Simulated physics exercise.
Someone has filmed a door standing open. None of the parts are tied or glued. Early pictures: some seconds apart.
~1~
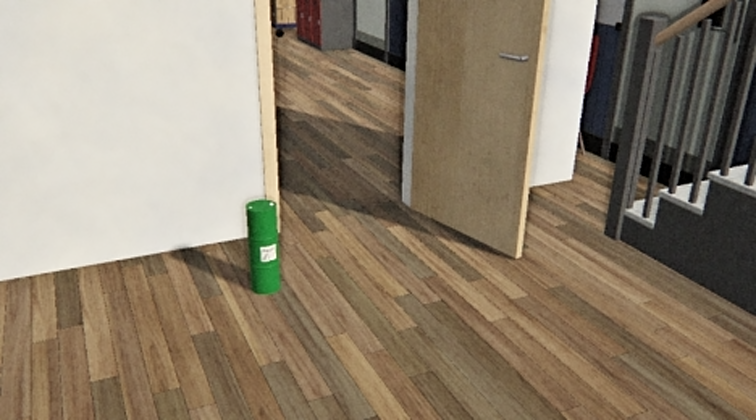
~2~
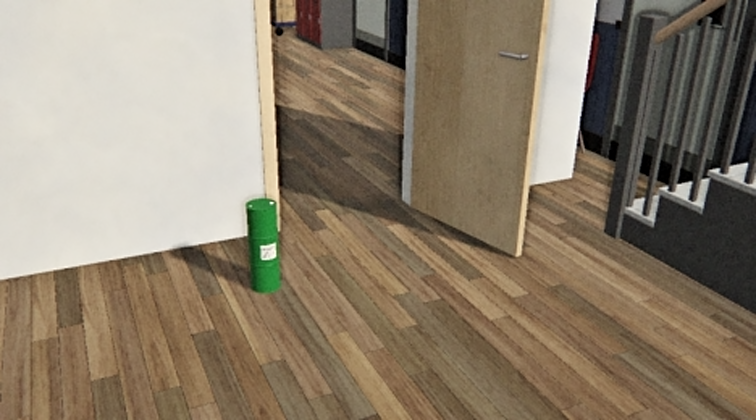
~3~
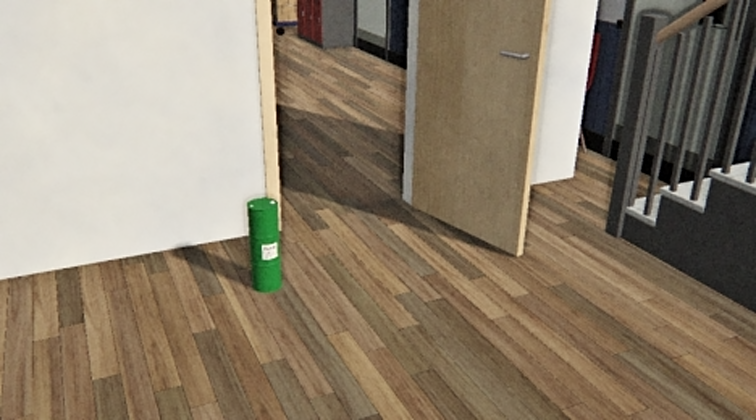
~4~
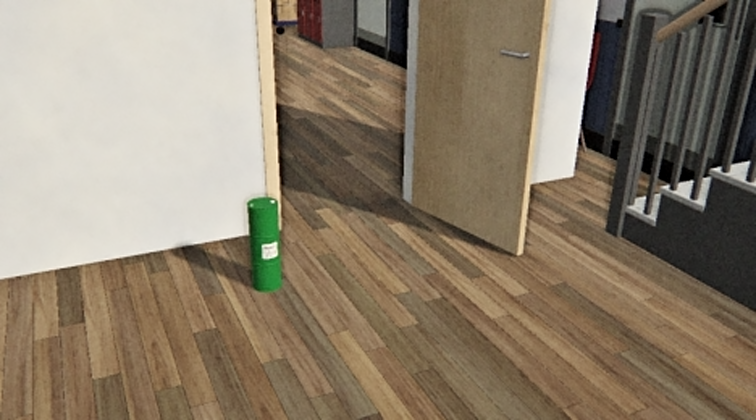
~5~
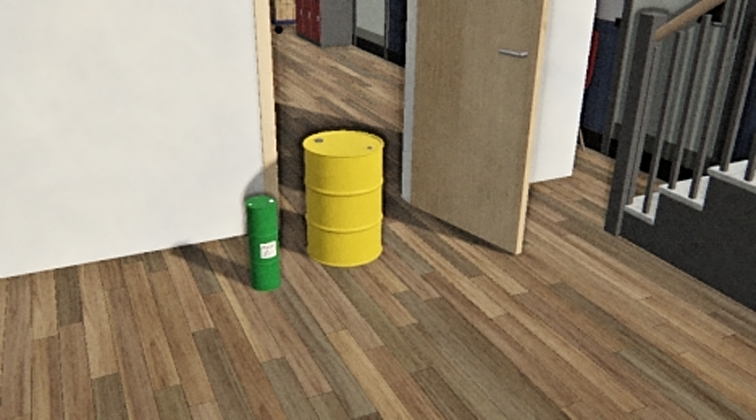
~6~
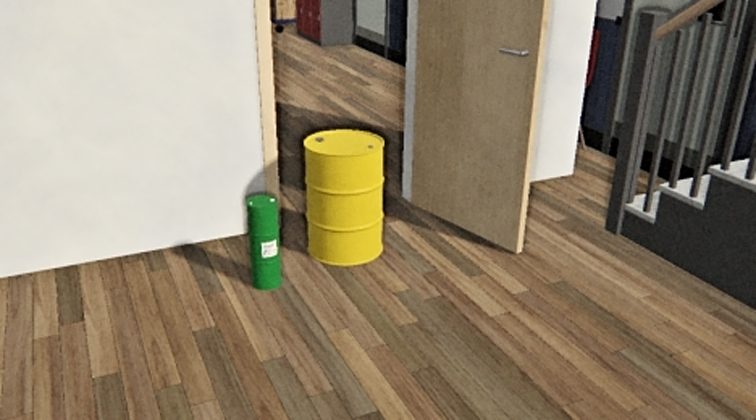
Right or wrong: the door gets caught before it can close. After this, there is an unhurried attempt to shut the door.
Right.
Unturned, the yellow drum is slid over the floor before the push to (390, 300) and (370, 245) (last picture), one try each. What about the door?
First, it swings home; second, it gets caught partway.
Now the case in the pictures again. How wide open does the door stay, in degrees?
Roughly 50°.
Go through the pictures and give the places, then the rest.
In the first picture, door wide open and still; green canister (264, 248).
In the second picture, door wide open and still; green canister (264, 246).
In the third picture, door wide open and still; green canister (265, 246).
In the fourth picture, door wide open and still; green canister (265, 245).
In the fifth picture, door wide open and still; green canister (264, 244).
In the sixth picture, door wide open and still; yellow drum (345, 197); green canister (264, 243).
Then, 0.50 s after the last picture, door at 85°.
Then, 0.80 s after the last picture, door at 60°.
At rest, door at 49°; both in place. Seen from the same camera at the end, yellow drum near (343, 196).
